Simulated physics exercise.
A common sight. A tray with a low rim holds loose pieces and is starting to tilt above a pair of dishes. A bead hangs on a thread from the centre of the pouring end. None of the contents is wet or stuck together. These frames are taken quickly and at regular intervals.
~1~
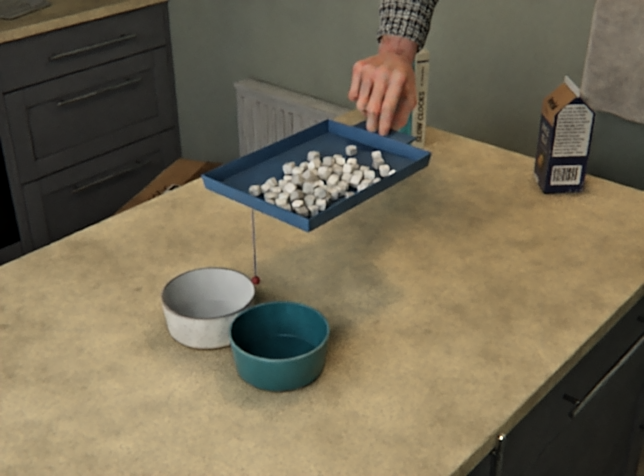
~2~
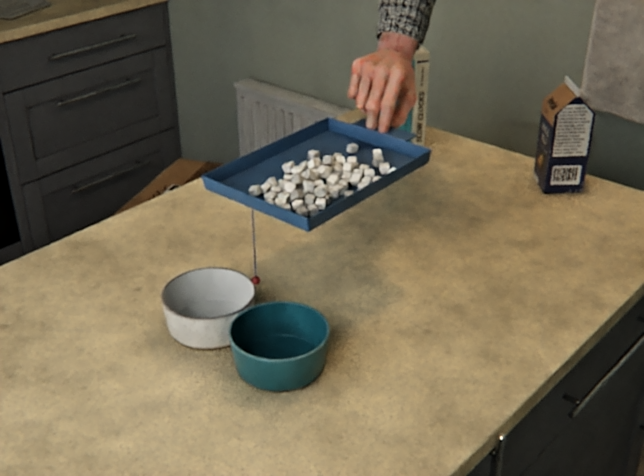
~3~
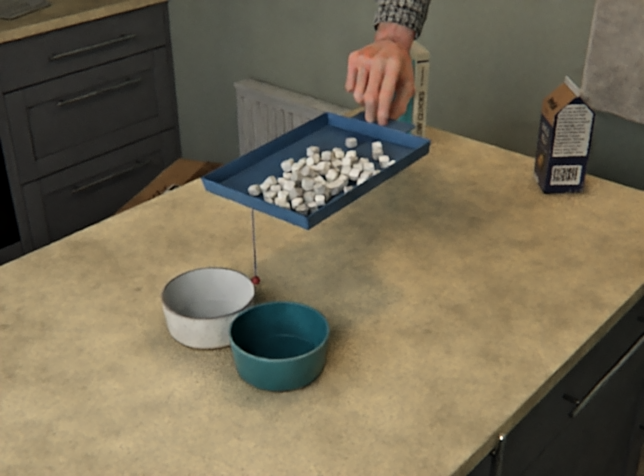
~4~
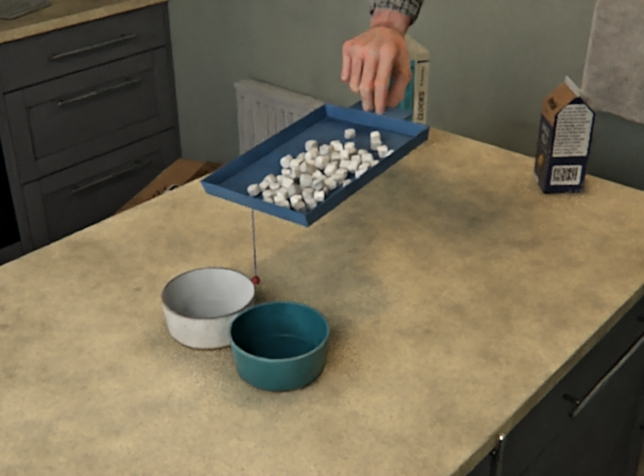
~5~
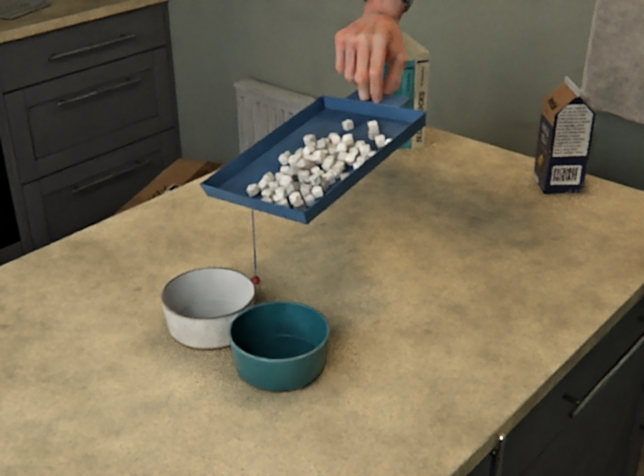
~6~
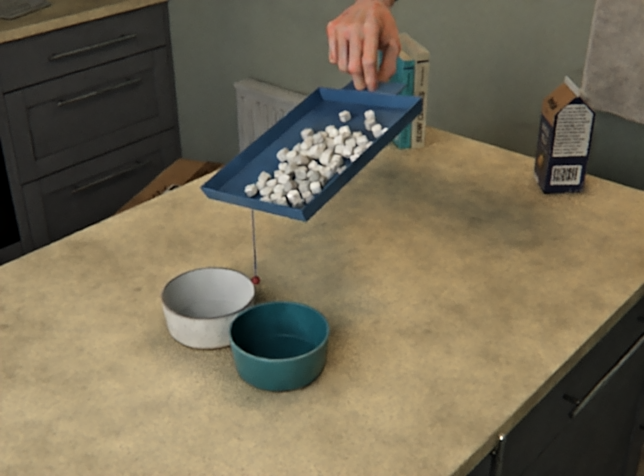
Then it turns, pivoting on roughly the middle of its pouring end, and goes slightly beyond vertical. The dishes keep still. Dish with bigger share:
Left.
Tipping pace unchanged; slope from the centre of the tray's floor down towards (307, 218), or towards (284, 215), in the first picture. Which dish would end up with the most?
Try 1: The right-side dish; try 2: The right-side dish.
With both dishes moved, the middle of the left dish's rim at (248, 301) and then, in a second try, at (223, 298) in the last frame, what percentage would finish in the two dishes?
First 20 %, then 40 %.
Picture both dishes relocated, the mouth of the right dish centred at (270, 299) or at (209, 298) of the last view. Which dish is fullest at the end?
Case one: The dish at left. Case two: The dish at right.
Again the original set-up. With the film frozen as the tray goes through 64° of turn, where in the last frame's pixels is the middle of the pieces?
The middle of the load sits near (248, 169).
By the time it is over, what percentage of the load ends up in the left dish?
Roughly 50 in every hundred pieces, I'd say.
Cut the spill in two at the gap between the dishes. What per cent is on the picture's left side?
It works out to some 90 per cent.
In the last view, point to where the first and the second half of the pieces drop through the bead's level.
Roughly at (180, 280) first, and then at (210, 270).
Soon, tray tipped steeply; nearly all on the tray; a small part in the air.
A while on, tray tipped past a quarter turn; nearly all on the tray; a stray few in the left dish; a stray few outside both.
Towards the end, tray tipped past a quarter turn; about half in the left dish; about half outside both.
Finally, tray tipped past a quarter turn; none in the right dish; about half in the left dish; about half outside both.
